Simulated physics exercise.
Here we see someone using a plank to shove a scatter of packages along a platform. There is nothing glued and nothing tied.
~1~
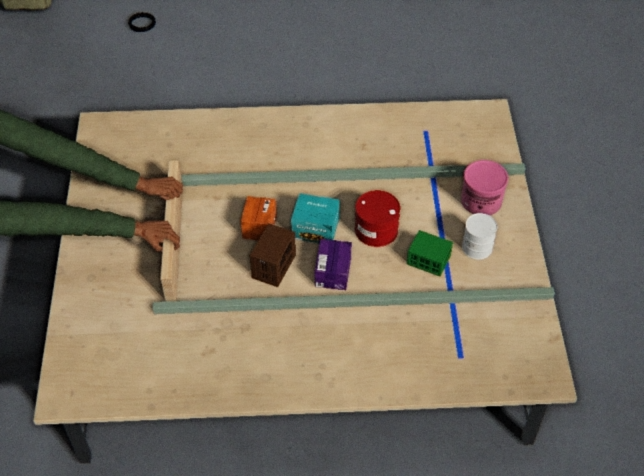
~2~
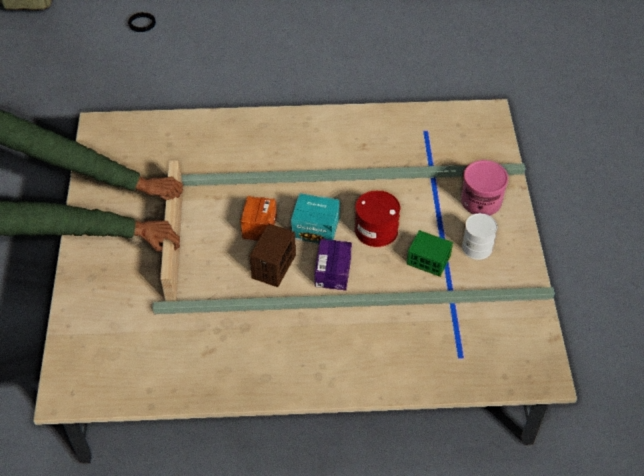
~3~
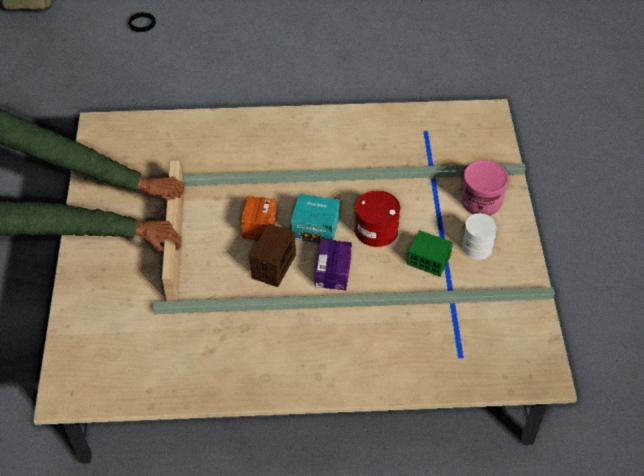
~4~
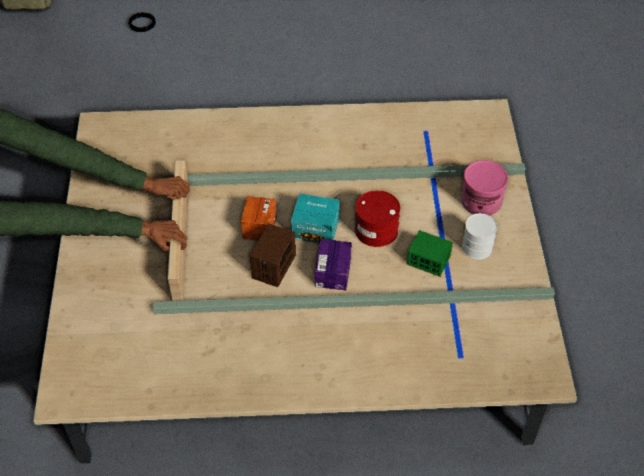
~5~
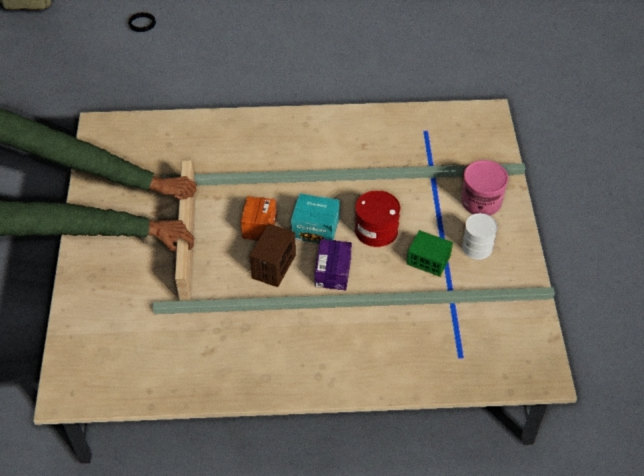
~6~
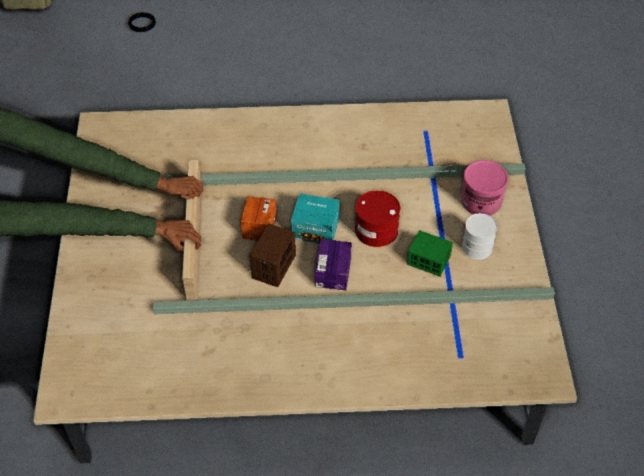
Wooden plank held by two hands sliding slightly rightward between green rails, toward motionless boxes and cans on a wooden table.
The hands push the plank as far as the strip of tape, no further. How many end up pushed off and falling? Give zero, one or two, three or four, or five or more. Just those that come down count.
The count that fall off is at least one and at most two.
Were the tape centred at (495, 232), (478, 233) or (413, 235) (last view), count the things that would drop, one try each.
So, reaching the ground: 5, then 3, then 0.
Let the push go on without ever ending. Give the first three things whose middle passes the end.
Order: White canister, red canister, green crate.
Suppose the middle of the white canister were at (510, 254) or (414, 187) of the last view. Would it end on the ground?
Well, it tips off the first time and remains the second time.
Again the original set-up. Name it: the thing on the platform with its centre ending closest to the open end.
Red canister.
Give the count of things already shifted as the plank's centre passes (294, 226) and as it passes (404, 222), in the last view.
Respectively 5 and 8.
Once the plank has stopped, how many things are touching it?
It touches 2.
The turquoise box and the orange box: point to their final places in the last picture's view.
One is at about (490, 211), the other at about (455, 211).
Soon after, none off yet; pink pail at rest near (484, 189); white canister at rest near (479, 237); green crate at rest near (430, 253).
At rest, the number that fall off is one or two; fallen, white canister.
